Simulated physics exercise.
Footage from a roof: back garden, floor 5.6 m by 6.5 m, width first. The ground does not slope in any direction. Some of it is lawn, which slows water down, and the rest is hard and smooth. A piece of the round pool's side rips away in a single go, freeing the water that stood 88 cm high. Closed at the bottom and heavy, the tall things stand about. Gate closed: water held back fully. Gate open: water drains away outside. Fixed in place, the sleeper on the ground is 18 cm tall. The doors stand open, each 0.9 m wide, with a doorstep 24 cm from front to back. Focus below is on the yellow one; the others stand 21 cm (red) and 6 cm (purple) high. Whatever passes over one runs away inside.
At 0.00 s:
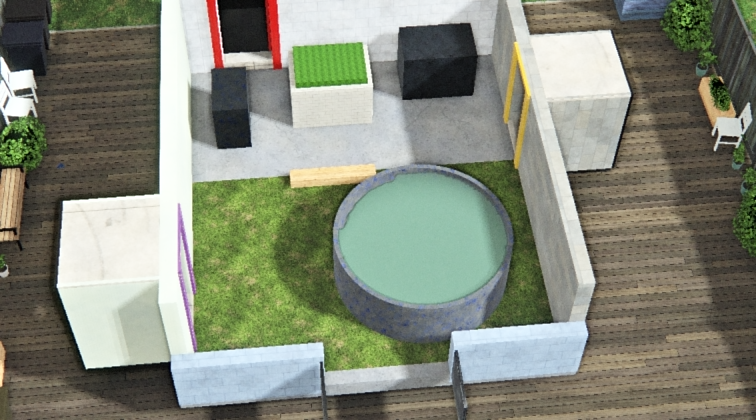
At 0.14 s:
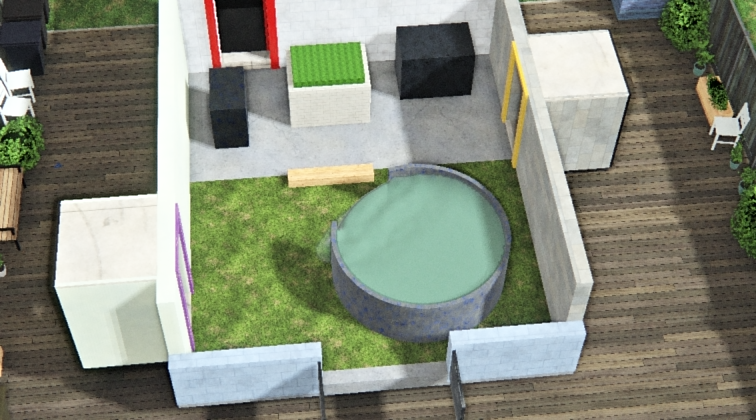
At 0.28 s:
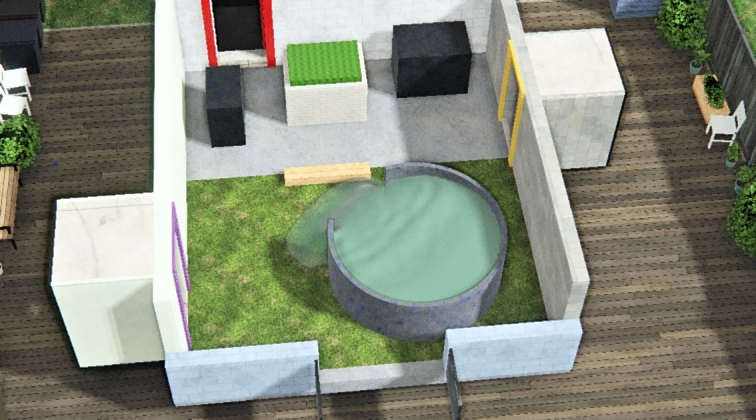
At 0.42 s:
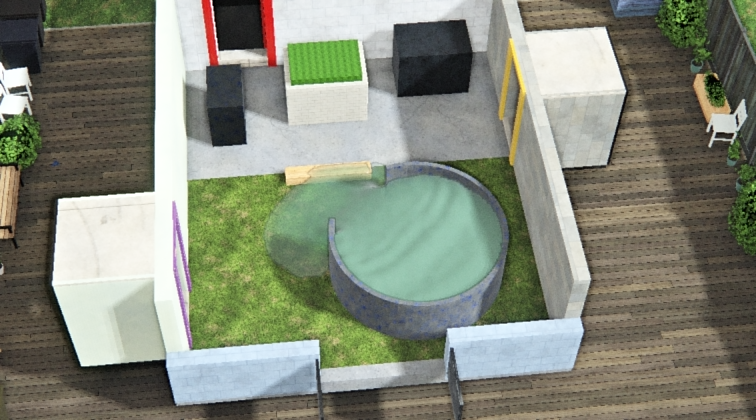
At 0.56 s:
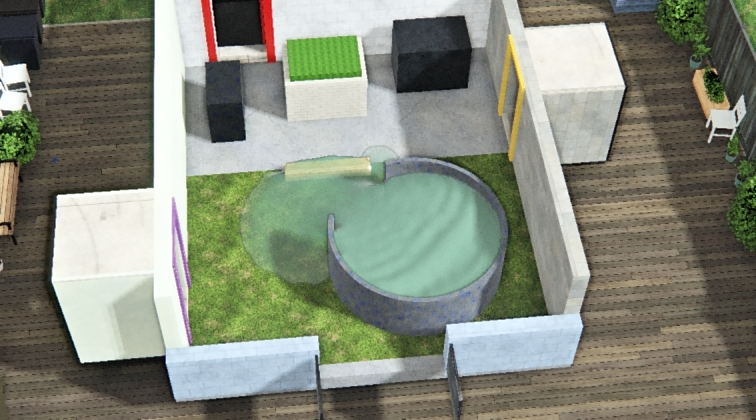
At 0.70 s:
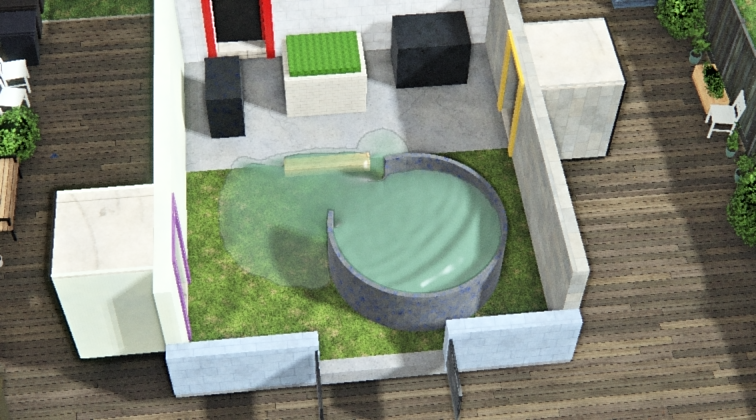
Greenish water in a round grey pool burst out through a gap on its far left side, then spread in a widening sheet over the grass and around the low wooden beam behind it.
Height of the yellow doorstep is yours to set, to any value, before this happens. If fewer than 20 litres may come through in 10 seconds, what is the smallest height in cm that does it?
A height of about 15 cm does it.
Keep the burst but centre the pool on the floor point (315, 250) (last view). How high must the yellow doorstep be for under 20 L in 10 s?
Close to 23 cm would do it.
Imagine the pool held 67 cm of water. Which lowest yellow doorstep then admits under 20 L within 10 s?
I'd go with near 11.0 cm then.
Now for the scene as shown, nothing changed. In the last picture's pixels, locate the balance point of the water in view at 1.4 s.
About (366, 230).
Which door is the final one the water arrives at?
Yellow door.
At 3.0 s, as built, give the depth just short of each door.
In cm - red: 23, purple: 11, yellow: 1.
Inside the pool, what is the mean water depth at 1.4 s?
Roughly 59 cm on average.
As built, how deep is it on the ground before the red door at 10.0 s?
It works out to about 13.0 centimetres deep.
After 1.4 s water covers 45 % of the floor, deepest (53 cm) near (186, 144); it has not reached the yellow door.
After 3.0 s water covers 70 % of the floor, deepest (42 cm) near (185, 63); 1 cm at the yellow door, 0 litres in over its 8 cm doorstep.
After 10.0 s water covers 100 % of the floor, deepest (18 cm) near (495, 84); 15 cm at the yellow door, 140 litres in over its 8 cm doorstep.
At the yellow door as built, the water arrived by 2.9 s and peaked near 18 cm at 5.8 s.
With a doorstep of 12.5 cm, 59 litres would have come in within the 10 s; with 17 cm, 9 litres. So under 20 litres takes about 15 cm.
